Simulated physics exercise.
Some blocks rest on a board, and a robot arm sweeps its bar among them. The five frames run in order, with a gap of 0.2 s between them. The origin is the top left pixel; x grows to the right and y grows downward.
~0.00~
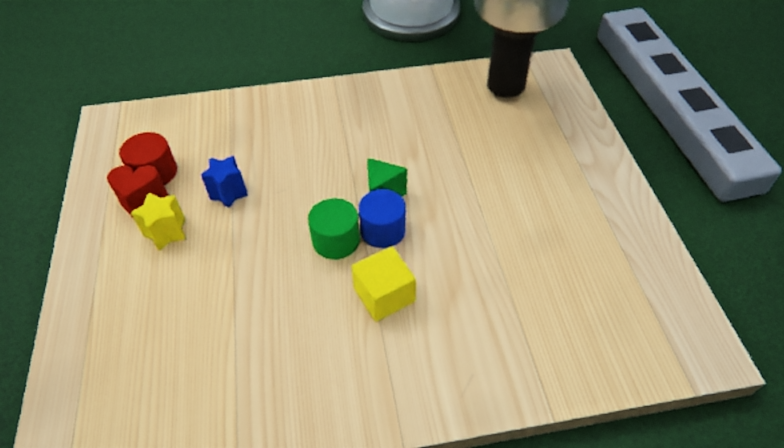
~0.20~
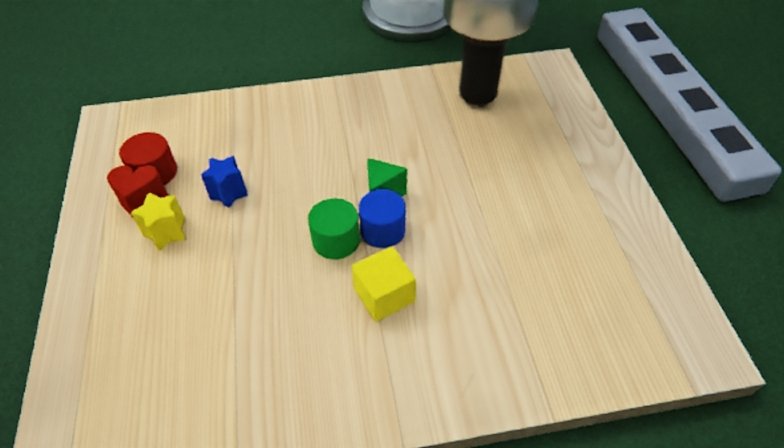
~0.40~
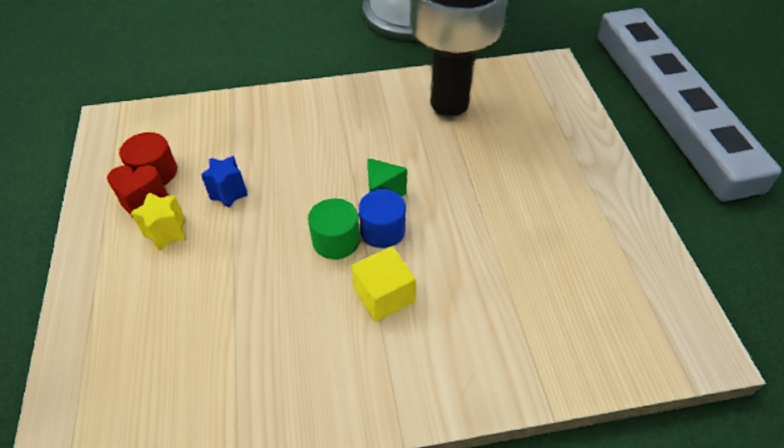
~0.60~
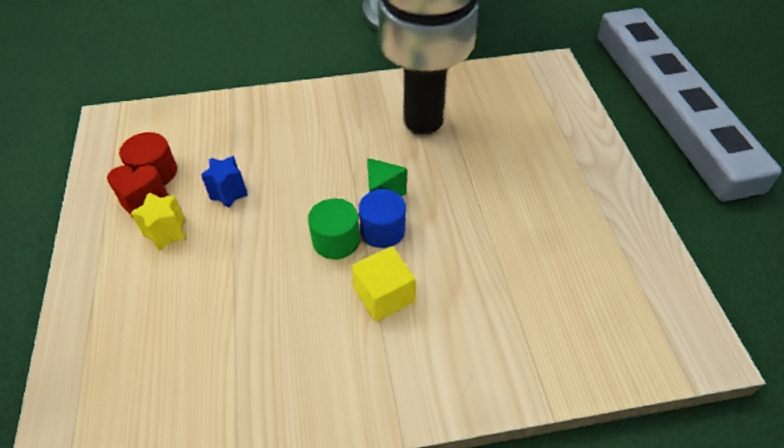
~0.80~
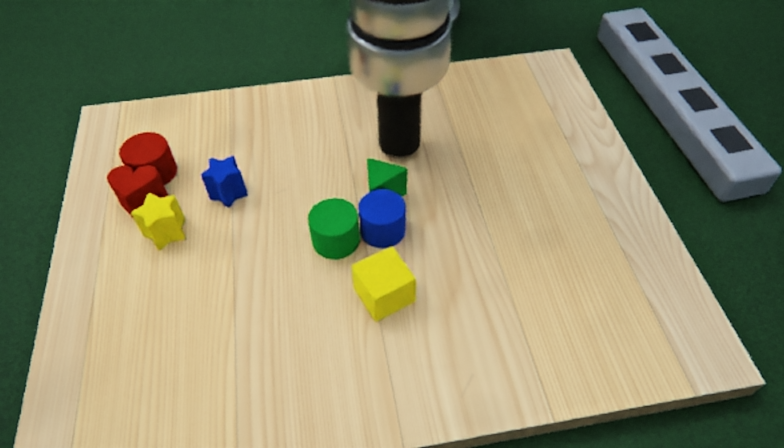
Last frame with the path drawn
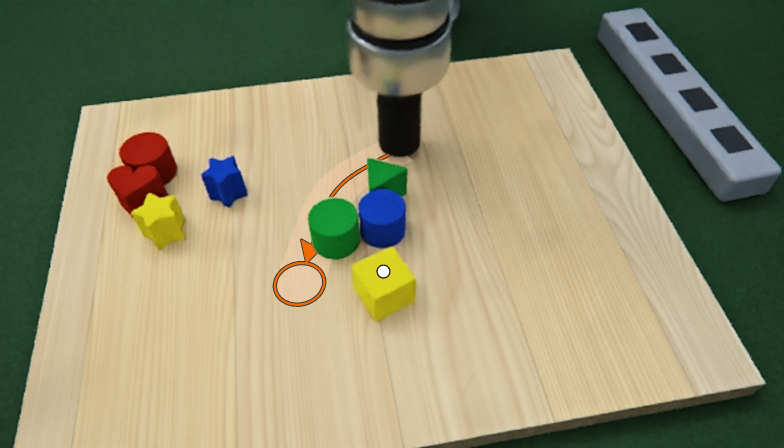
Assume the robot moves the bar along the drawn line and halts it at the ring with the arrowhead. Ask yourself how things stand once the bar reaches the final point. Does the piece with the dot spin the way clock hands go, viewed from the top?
I'd say no.
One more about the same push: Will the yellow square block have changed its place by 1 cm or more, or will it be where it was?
When the path is over, the yellow square block has left its spot.
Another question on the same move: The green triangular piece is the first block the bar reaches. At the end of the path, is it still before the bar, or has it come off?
Slid off.
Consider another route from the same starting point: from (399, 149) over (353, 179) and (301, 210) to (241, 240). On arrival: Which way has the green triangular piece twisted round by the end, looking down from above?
My answer: Anticlockwise.
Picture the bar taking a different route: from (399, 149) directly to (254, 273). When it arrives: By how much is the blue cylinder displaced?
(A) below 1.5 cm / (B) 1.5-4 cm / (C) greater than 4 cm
B (1.5-4 cm)
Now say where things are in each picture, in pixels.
In the first frame, lower end of the bar at (506, 85), tops of blocks, green cylinder at (333, 216), blue cylinder at (382, 206), green triangular piece at (382, 171), yellow square block at (383, 272).
In the second frame, bar at (478, 93), blocks as before.
In the third frame, bar at (450, 103), blocks as before.
In the fourth frame, bar at (423, 120), blocks as before.
In the fifth frame, bar at (399, 143), green cylinder at (333, 216), blue cylinder at (382, 206), green triangular piece at (382, 171), yellow square block at (383, 272).
The drawn path runs from (399, 149) through (349, 178) and (319, 225) to (300, 283); the dot is on the yellow square block.
The first path, step by step. One third of the way, bar at (348, 173); blue cylinder at (386, 211); green triangular piece at (372, 175), turned 40° anticlockwise.
Two thirds of the way, bar at (318, 220); green cylinder at (335, 237); blue cylinder at (386, 212); green triangular piece at (367, 180), turned 80° anticlockwise.
At the end, bar at (298, 278); green cylinder at (336, 286); blue cylinder at (386, 212); green triangular piece at (367, 180), turned 80° anticlockwise; yellow square block at (395, 280), turned 35° anticlockwise.
